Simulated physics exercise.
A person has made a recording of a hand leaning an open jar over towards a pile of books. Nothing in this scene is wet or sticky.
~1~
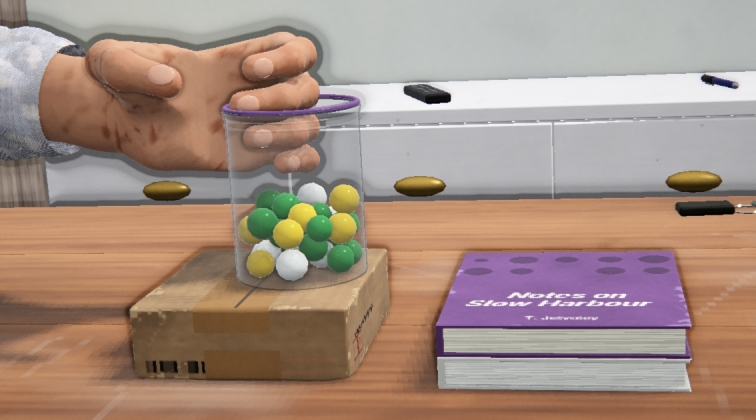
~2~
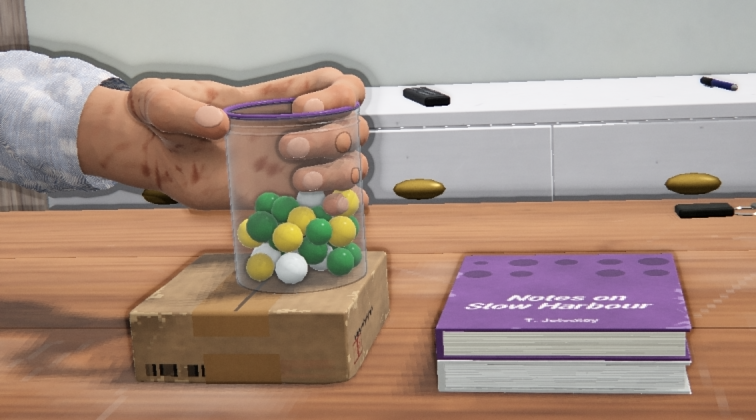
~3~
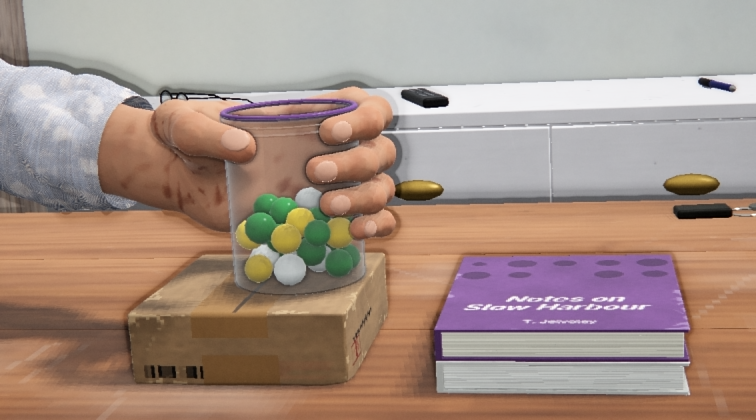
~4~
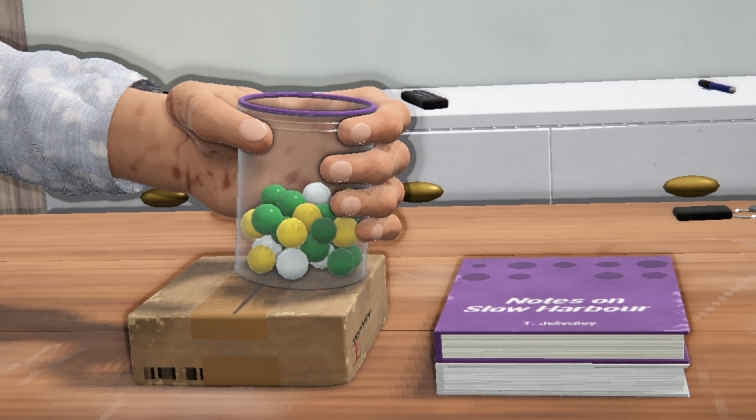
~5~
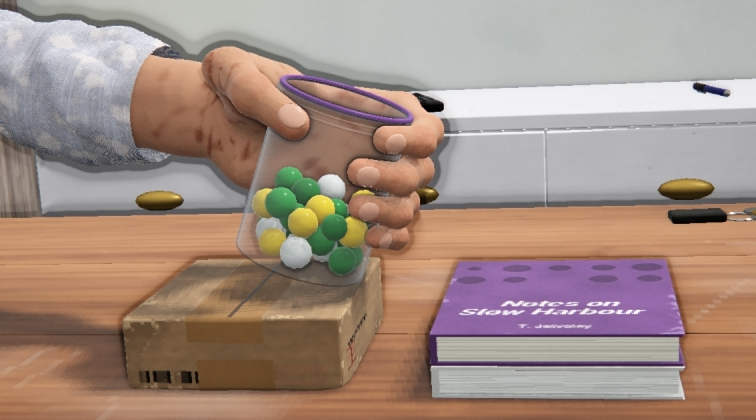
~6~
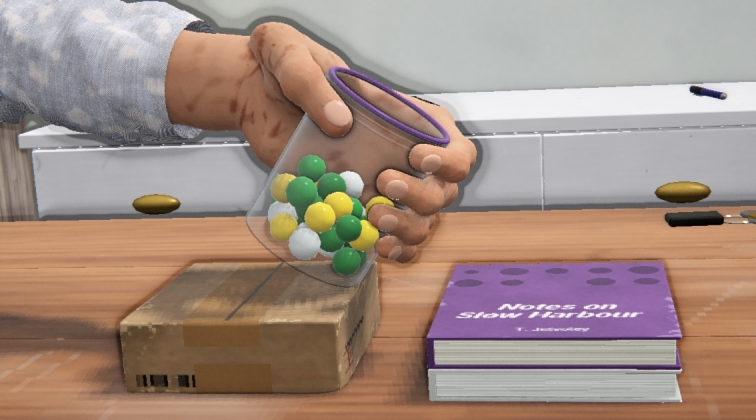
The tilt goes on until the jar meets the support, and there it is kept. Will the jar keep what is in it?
Some drops.
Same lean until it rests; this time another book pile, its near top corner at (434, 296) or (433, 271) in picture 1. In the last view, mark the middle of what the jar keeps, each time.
Final centres, last view - around (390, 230) first, around (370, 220) second.
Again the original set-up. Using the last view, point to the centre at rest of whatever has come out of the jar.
In the last view the middle sits close to (655, 284).
Then, 0.35 s after the last picture, the jar leans 60°; everything is still inside.
Then, 0.72 s after the last picture, the jar leans 88°; everything is still inside.
Then, 1.16 s after the last picture, the jar rests on the book pile at 97°; about a third of the gumballs out of it.
By the end, the jar rests on the book pile at 97°; nearly all of the gumballs out of it.
